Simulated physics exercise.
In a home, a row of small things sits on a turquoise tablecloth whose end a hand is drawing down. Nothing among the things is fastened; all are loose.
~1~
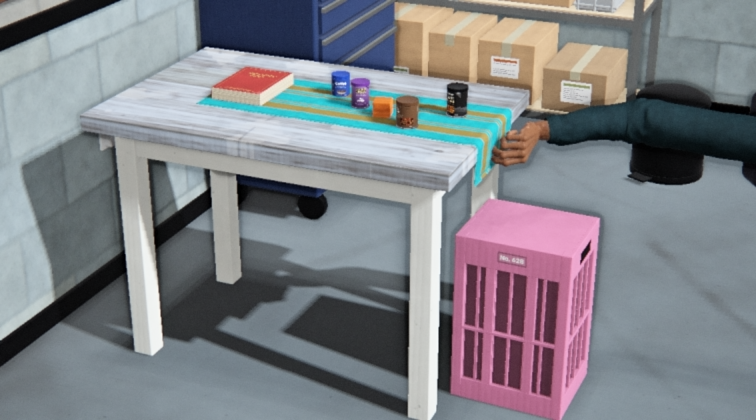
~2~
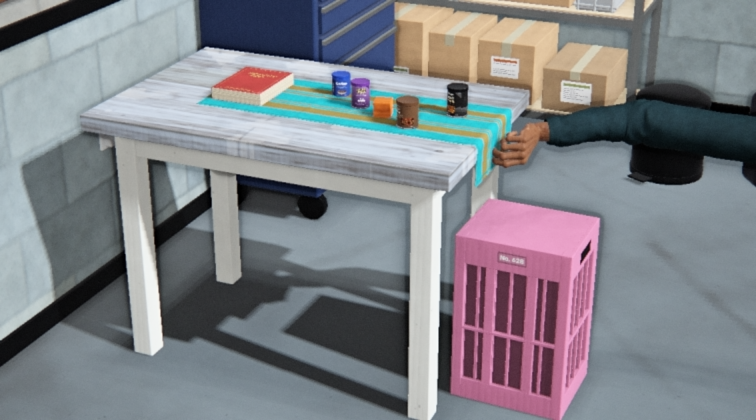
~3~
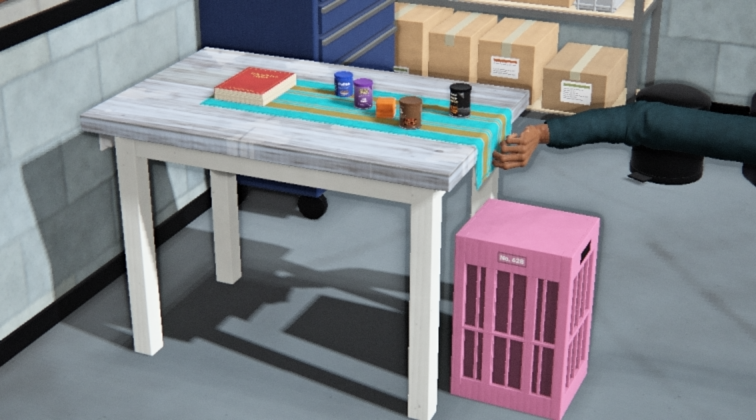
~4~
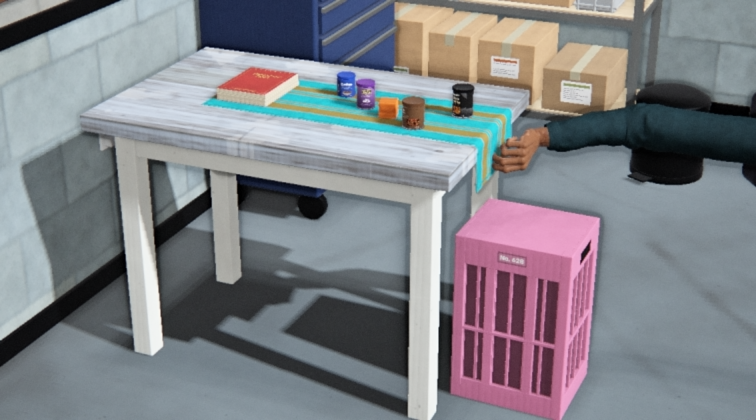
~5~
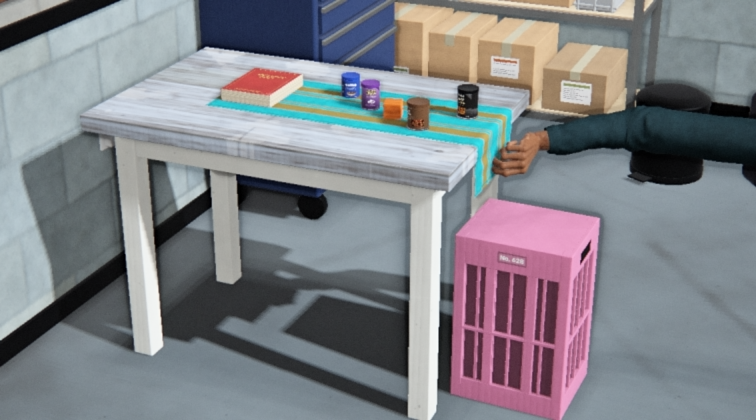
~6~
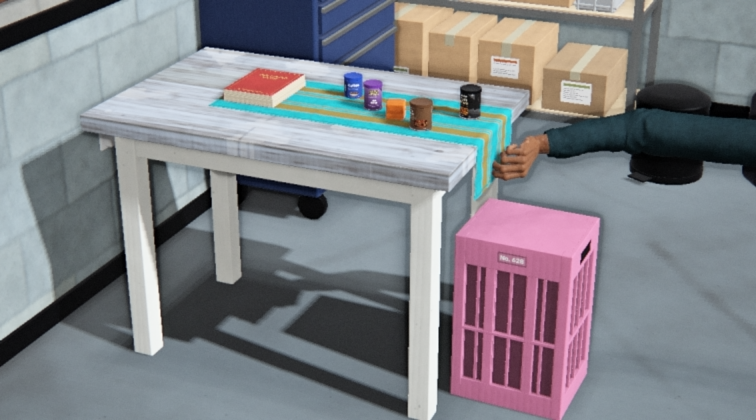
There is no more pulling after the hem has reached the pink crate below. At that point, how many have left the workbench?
Okay, the things that come down total one by my count.
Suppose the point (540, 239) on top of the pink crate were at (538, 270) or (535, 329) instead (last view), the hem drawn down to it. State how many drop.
The count: 2 and 4.
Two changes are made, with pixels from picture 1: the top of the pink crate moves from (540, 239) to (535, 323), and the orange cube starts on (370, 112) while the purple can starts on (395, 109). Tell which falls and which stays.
In the end the orange cube is no longer on top and the purple can is no longer on top.
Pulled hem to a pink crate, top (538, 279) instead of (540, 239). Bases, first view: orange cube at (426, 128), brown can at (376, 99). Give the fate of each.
Observed: Orange cube departs; brown can remains seated.
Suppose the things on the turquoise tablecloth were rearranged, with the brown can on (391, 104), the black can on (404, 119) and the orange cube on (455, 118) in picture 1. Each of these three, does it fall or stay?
The brown can ends up on top still, the black can ends up on top still, the orange cube ends up off the top.
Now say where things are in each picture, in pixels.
Hem (475, 187); black can (458, 86); brown can (407, 99); orange cube (383, 99); purple can (360, 81); blue pot (341, 73); top of the crate (540, 239), in the first picture.
Hem (475, 187); black can (458, 86), in the second picture.
Hem (476, 191); brown can (411, 100), in the third picture.
Hem (476, 193); orange cube (388, 100); top of the crate (540, 239), in the fourth picture.
Hem (474, 197); purple can (371, 82), in the fifth picture.
Hem (473, 200); black can (471, 88); brown can (421, 101); orange cube (396, 101); purple can (373, 82); blue pot (353, 75), in the sixth picture.
Soon after, hem near (493, 204); all still up.
Then, hem on the crate; black can gone.
At rest, hem on the crate; black can gone. The answer is one.
